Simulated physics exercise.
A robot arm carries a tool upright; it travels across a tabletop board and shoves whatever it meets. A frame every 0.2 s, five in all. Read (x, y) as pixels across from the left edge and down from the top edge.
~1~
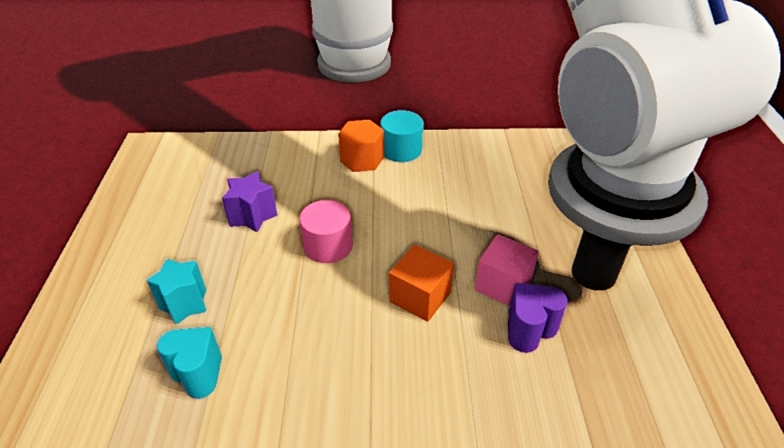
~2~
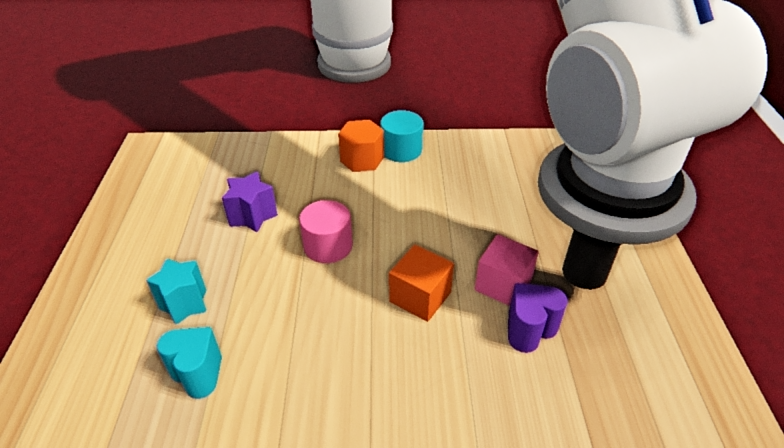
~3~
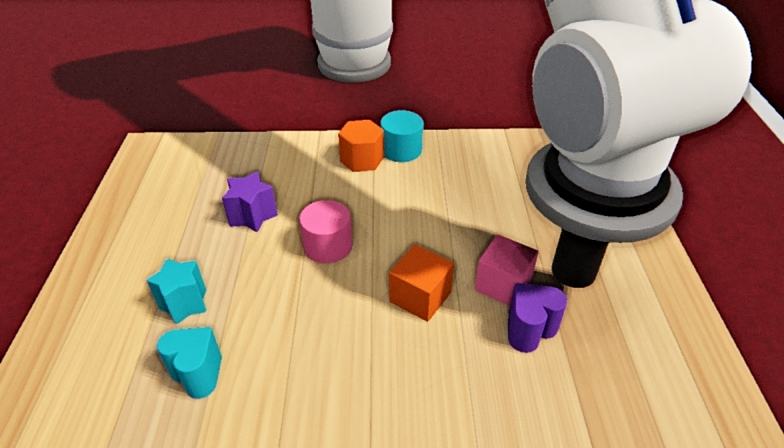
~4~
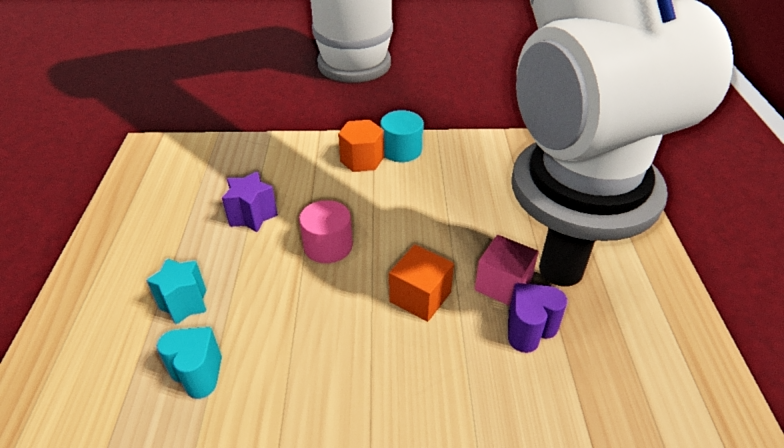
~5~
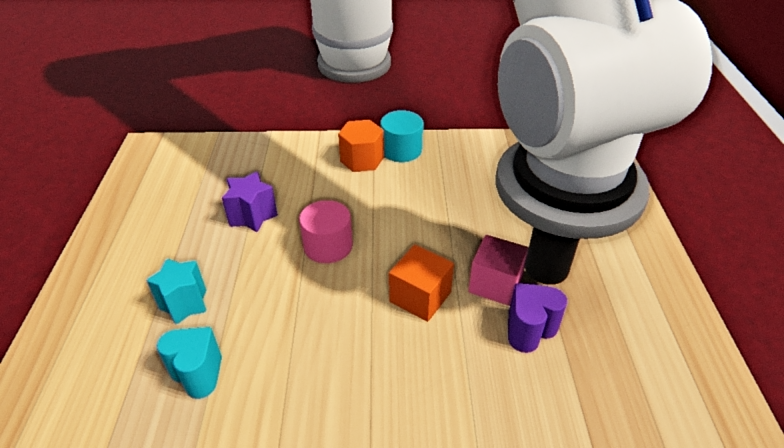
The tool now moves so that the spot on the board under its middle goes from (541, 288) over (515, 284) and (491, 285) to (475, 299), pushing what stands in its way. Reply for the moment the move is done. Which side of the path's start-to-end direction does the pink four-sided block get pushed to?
It goes left.
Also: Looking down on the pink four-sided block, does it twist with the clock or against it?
Twists anticlockwise.
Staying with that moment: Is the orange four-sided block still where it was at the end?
No, that is not how it ends up.
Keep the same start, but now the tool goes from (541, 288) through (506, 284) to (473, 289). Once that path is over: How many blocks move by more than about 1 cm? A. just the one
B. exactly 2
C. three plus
My answer is option B.
The first path, step by step. Halfway along, tool (506, 264); orange four-sided block (407, 270); pink four-sided block (463, 256), turned 25° anticlockwise.
At the end, tool (478, 280); orange four-sided block (385, 279), turned 45° clockwise; pink four-sided block (434, 276), turned 35° anticlockwise; purple heart unmoved.
